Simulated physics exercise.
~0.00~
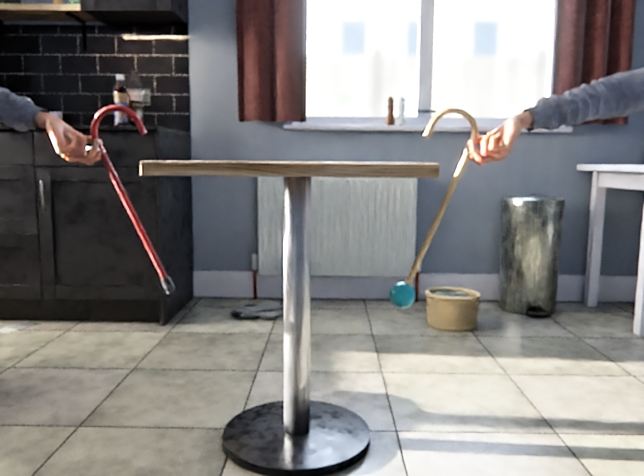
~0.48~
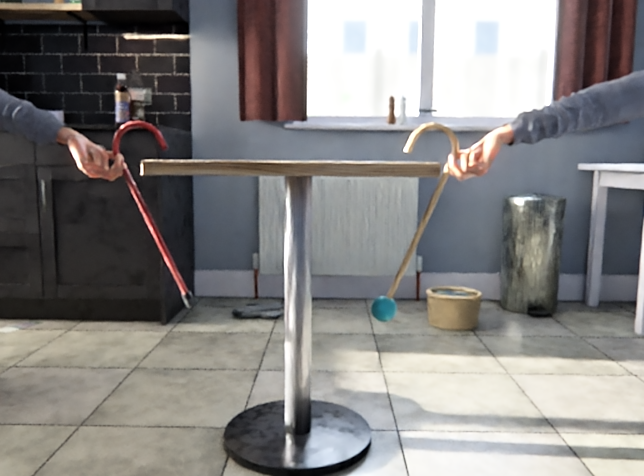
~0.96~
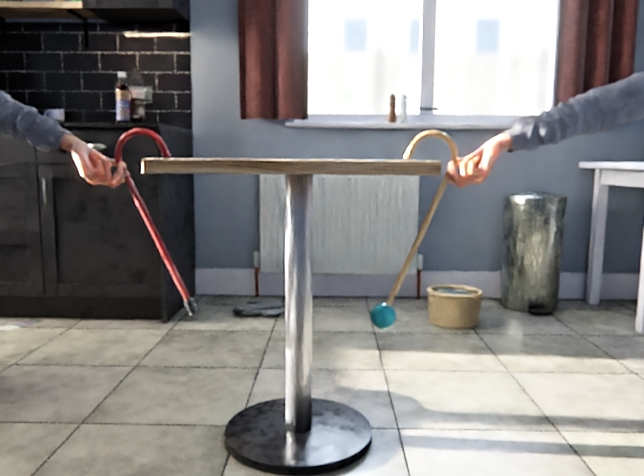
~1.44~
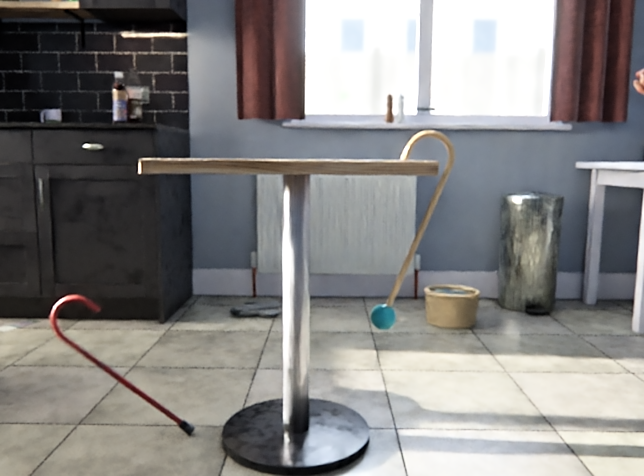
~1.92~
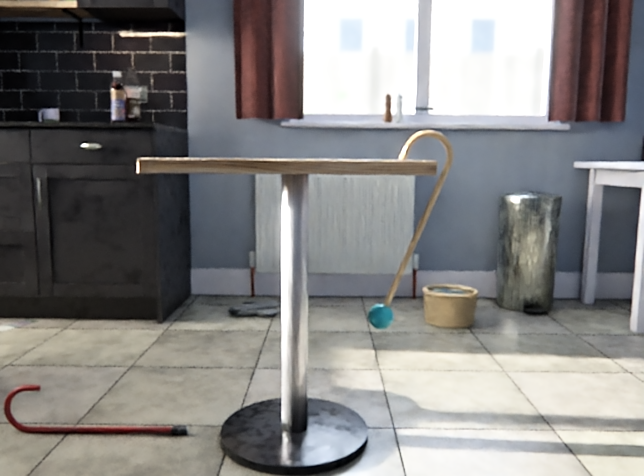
Two hands hold hooked handles at opposite ends of a wooden table top on a metal pedestal, a red cane on the left and a tan one with a turquoise end on the right. The slightly swaying view looks straight across a tiled kitchen, with dark cabinets to the left and a window behind. The hands bring both hooks over the table's edges, then let go and draw away. The red cane slips off, tilting as it falls, and ends up lying on the floor at left. The turquoise-ended one stays hanging from the right edge.
